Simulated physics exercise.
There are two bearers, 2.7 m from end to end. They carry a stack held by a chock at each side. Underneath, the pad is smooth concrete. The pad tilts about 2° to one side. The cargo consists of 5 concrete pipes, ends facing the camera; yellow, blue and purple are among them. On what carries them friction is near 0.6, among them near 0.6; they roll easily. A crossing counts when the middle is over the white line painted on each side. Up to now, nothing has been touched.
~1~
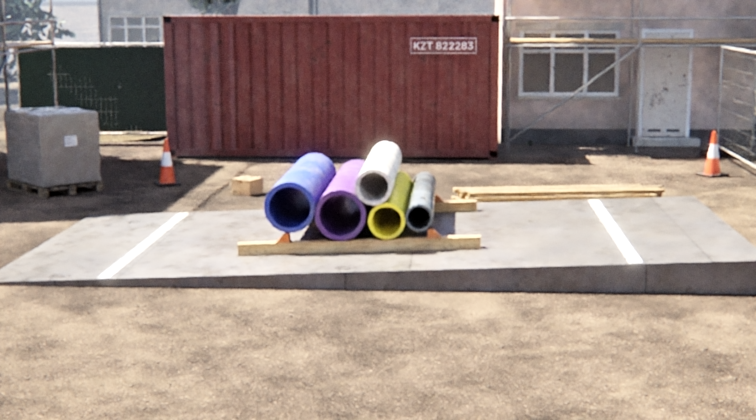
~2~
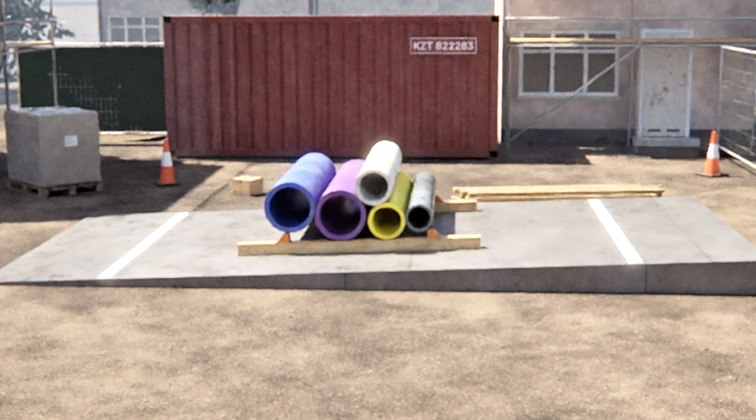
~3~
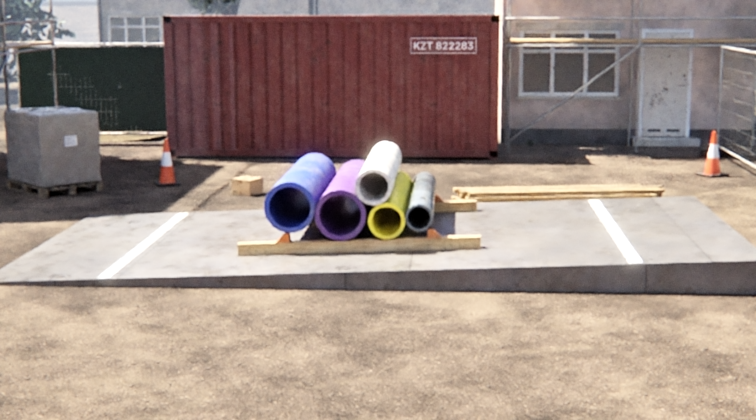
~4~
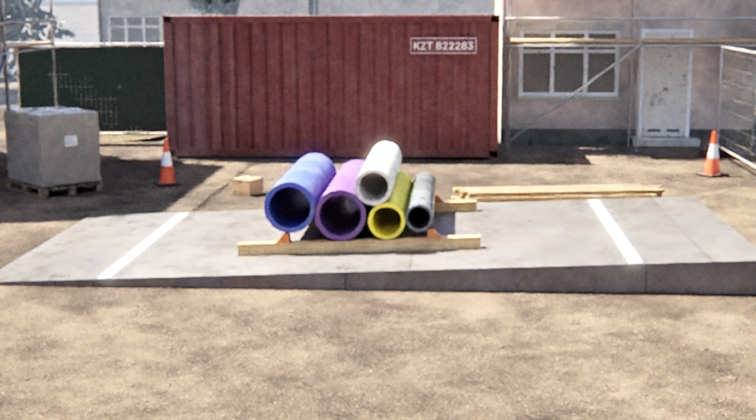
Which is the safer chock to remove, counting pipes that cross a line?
Better choice: The chock on the right side.
Chock on the left freed, after 3.4 s, yellow is on the bearers, 85 cm from the bearers' left end, rolling left; blue is off the bearers, 80 cm short of the left line, rolling left; purple is on the bearers, 35 cm from the bearers' left end, rolling left; 0 of 5 have crossed.
Chock on the left freed, at the end, yellow is past the left line; blue is past the left line; purple is past the left line; 5 of 5 have crossed.
Chock on the right freed, after 0.8 s, yellow is on the bearers, 100 cm from the bearers' right end; blue is on the bearers, 60 cm from the bearers' left end; purple is on the bearers, 115 cm from the bearers' left end; 0 of 5 have crossed.
Chock on the right freed, at the end, yellow is on the bearers, 100 cm from the bearers' right end; blue is on the bearers, 60 cm from the bearers' left end; purple is on the bearers, 115 cm from the bearers' left end; 0 of 5 have crossed.
